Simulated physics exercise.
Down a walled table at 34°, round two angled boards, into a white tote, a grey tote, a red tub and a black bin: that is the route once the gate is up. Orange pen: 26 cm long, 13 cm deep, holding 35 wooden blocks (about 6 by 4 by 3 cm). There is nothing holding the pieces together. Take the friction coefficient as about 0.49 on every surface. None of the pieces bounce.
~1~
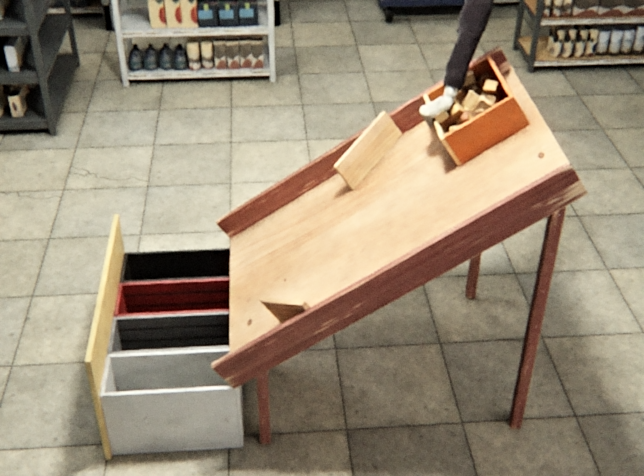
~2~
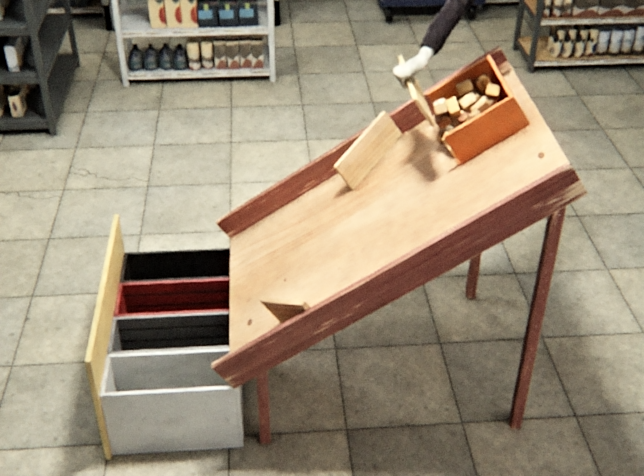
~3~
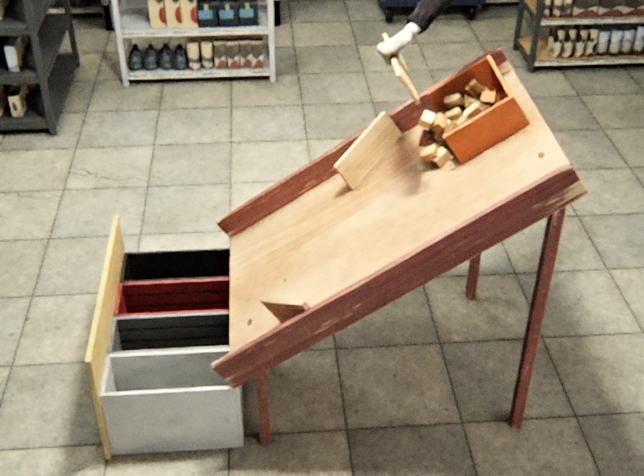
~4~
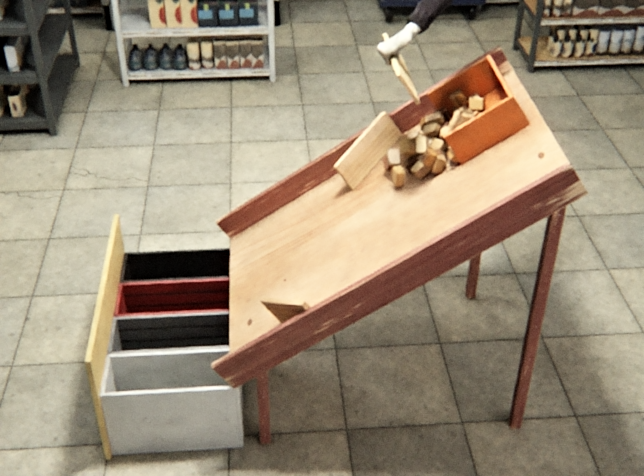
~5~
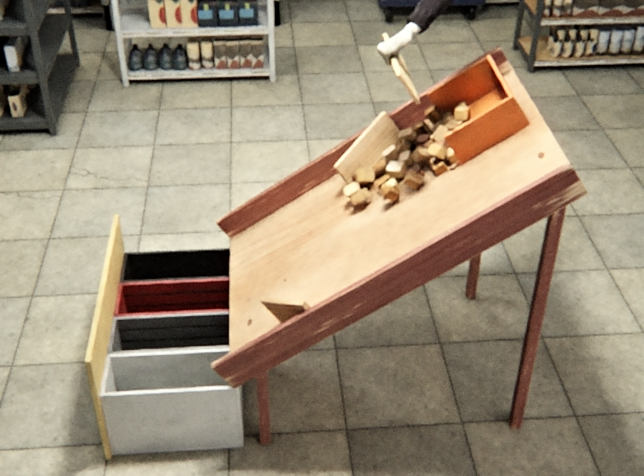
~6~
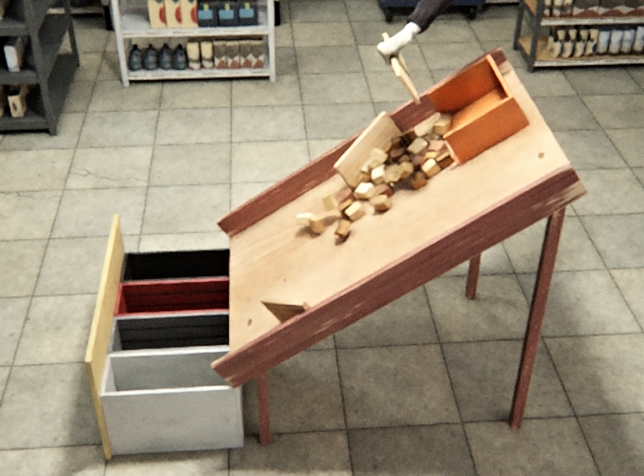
Store aisle with shelves, a gloved hand lifting the gate from an orange pen and wooden blocks tumbling down a sloped table.
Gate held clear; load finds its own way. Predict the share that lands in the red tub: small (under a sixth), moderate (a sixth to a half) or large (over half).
A large share.
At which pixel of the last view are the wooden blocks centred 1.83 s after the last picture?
Around (169, 348).
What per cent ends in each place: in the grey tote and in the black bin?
First place roughly 15 per cent, second place roughly 5 per cent.
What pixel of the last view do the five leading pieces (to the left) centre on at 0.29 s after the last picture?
Around (214, 287).
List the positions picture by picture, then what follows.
In the first frame (we follow the rim corner now nearest the camera), orange pen at (509, 97); red tub at (117, 315); nothing out yet.
In the second frame, orange pen at (509, 97).
In the third frame, orange pen at (509, 97); 8 out.
In the fourth frame, orange pen at (509, 97); 18 out, the lowest block at (391, 163).
In the fifth frame, orange pen at (509, 97); 27 out, the lowest block at (361, 180).
In the sixth frame, orange pen at (509, 97); red tub at (117, 315); 33 out, the lowest block at (304, 220).
Then, 0.29 s after the last picture, 1 in the red tub, 31 on the slope and 3 in the air.
Then, 0.66 s after the last picture, 3 in the grey tote, 8 in the red tub, 18 on the slope and 6 in the air.
Then, 1.17 s after the last picture, 6 in the grey tote, 22 in the red tub, 1 in the black bin, 5 on the slope and 1 in the air.
Final count (1.83 s after the last picture), 6 in the grey tote, 26 in the red tub, 1 in the black bin and 2 on the slope. Asked share, 26 of 35, 74 per cent.
